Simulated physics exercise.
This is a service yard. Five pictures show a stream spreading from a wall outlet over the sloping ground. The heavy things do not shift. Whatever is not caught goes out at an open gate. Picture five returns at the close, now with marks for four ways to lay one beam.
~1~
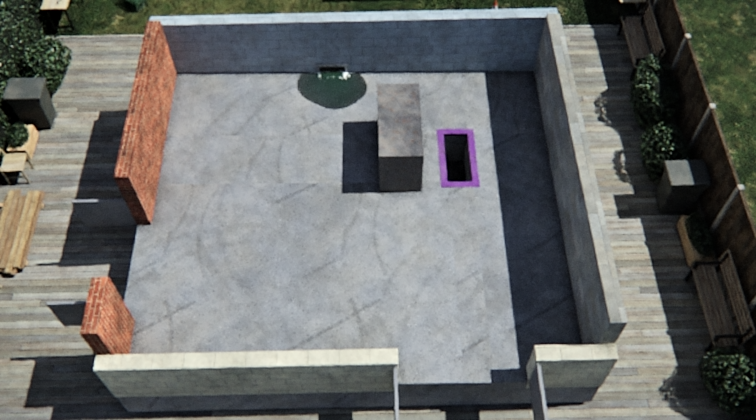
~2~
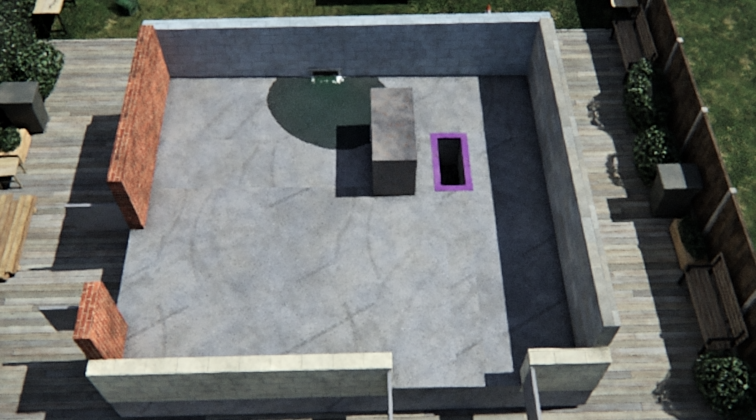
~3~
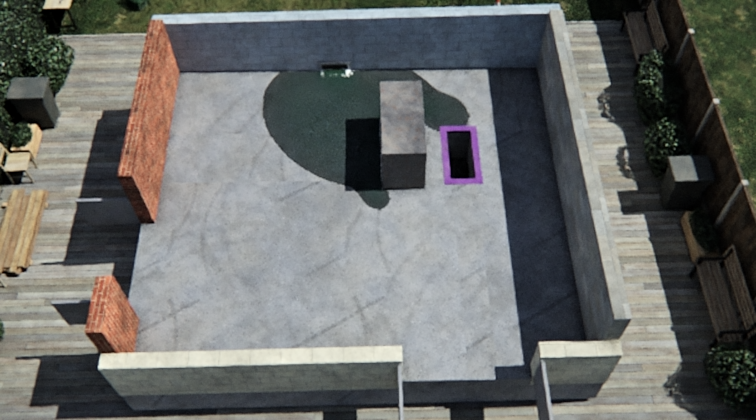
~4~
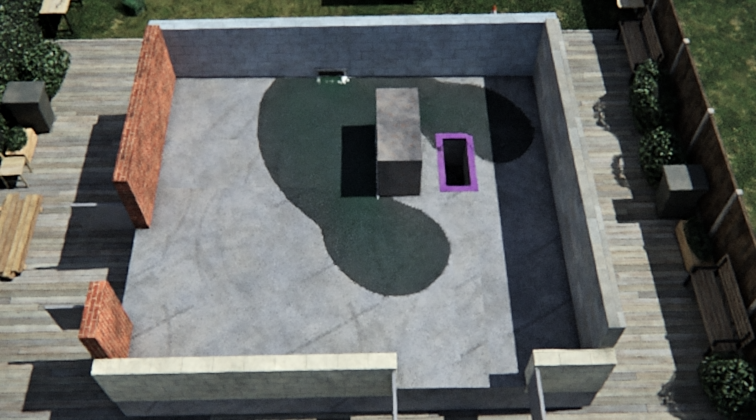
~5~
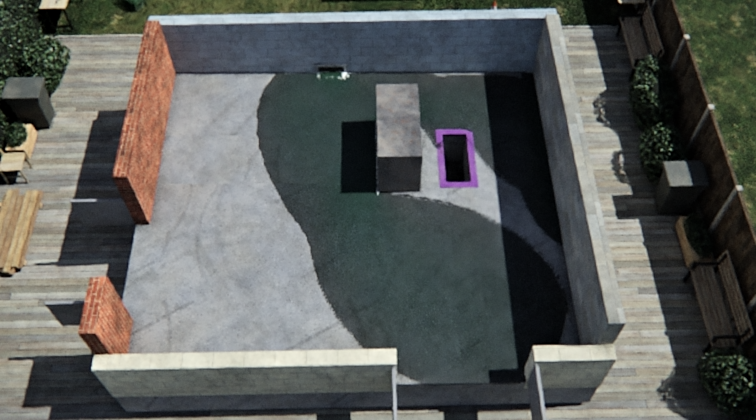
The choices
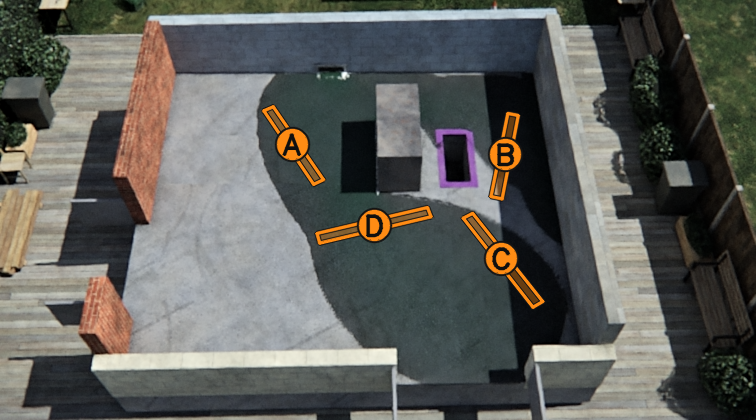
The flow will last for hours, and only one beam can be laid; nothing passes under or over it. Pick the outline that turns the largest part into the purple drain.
I would pick place D.
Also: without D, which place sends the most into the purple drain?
The answer is B.
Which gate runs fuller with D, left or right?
More leaves on the right.
In orange, A from (268, 108) to (318, 182); B from (496, 197) to (513, 114); C from (467, 215) to (537, 304); D from (318, 238) to (429, 212).
With A, about 5 % of the stream goes into the purple drain, about 90 % out by the gates.
With B, about 11 % of the stream goes into the purple drain, about 86 % out by the gates.
With C, about 5 % of the stream goes into the purple drain, about 90 % out by the gates.
With D, about 22 % of the stream goes into the purple drain, about 73 % out by the gates.
